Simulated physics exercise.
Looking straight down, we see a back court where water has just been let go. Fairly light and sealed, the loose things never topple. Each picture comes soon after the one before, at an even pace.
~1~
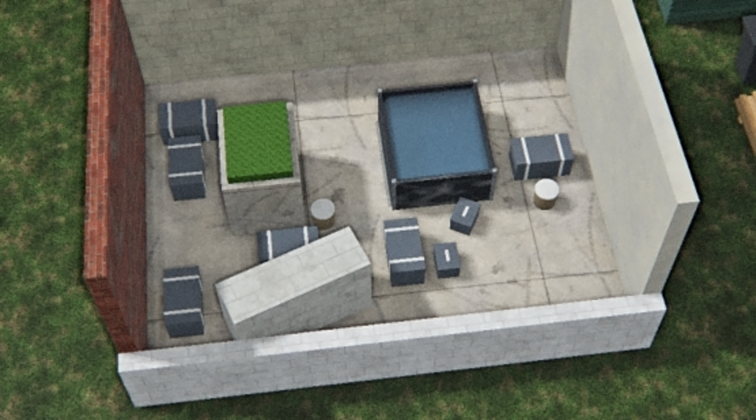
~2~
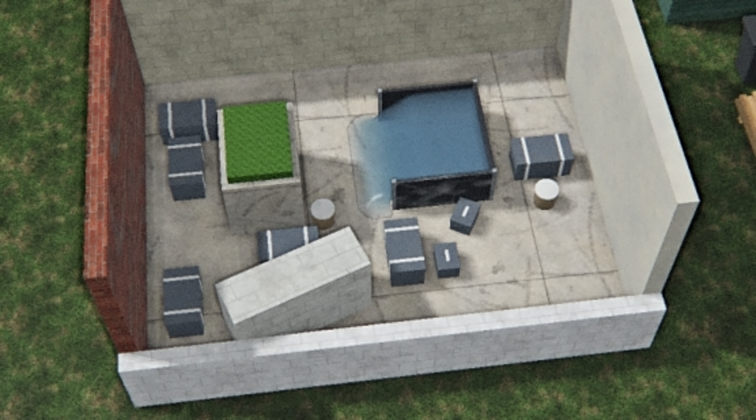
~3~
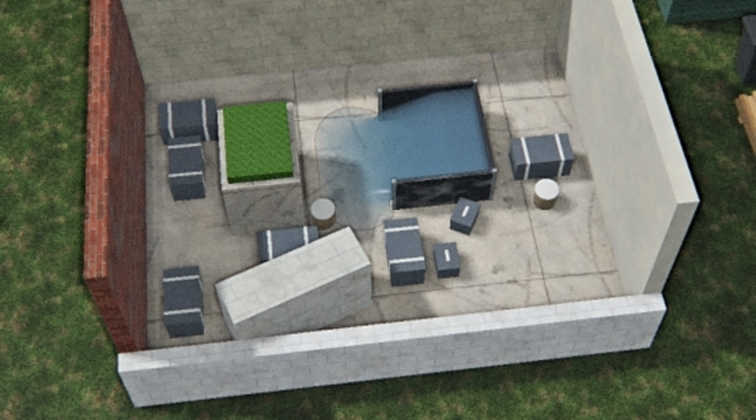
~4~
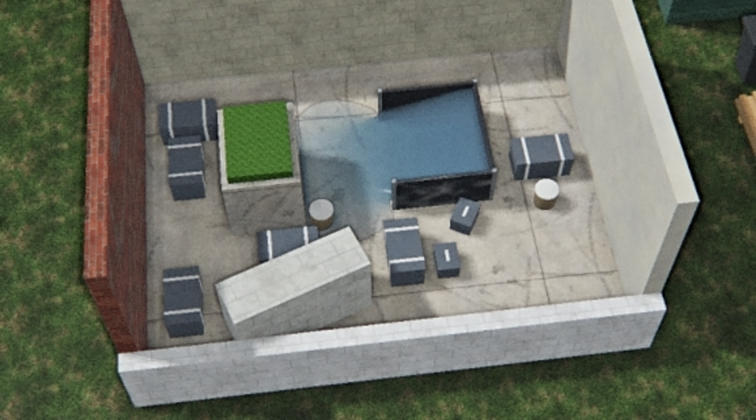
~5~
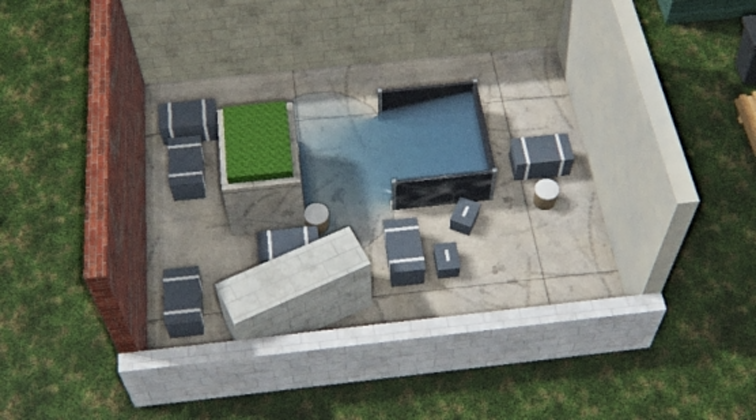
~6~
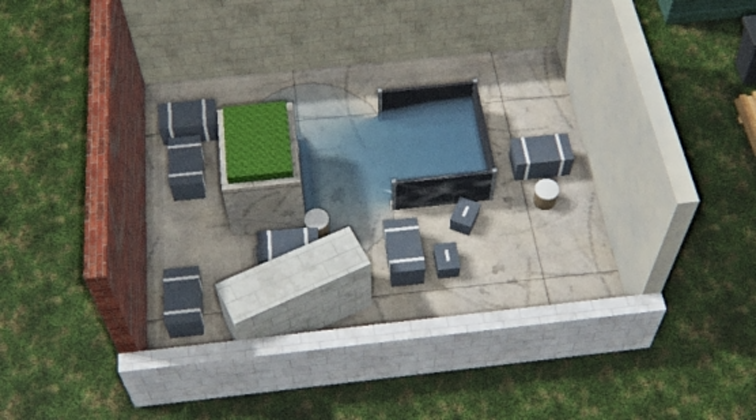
In a walled back court, water poured out through the open left side of a dark tank and spread to the grass-topped block, nudging a small pail slightly while the trunks stayed put.
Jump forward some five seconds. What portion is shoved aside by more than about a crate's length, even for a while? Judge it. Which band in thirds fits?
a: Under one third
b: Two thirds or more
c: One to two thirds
c, one to two thirds.
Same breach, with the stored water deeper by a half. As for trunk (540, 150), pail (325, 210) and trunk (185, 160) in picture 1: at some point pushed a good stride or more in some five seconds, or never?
Well, one by one: Not carried that far, carried that far, carried that far.
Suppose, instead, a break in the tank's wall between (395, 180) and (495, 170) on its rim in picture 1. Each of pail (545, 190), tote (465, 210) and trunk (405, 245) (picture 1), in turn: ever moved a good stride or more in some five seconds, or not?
Order as asked: Sent that far; sent that far; sent that far.
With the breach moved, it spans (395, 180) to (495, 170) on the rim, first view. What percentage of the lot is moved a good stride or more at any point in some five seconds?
About 60 per cent.
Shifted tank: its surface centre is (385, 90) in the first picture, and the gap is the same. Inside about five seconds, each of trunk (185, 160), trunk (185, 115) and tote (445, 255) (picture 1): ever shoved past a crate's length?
Covered the distance, covered the distance, short of it.
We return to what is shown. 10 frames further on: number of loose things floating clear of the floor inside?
Count: 1.
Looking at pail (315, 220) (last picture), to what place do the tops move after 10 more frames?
The top ends up somewhere near (225, 269).
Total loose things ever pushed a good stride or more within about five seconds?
I make it 4 of them.
A moment on, 0 of 10 are well off their spots; 1 afloat.
Next, 2 of 10 are well off their spots; 1 afloat.
Later, 4 of 10 are well off their spots; 5 afloat.
In the end, 4 of 10 are well off their spots, and 4 have been at some point; 6 afloat.
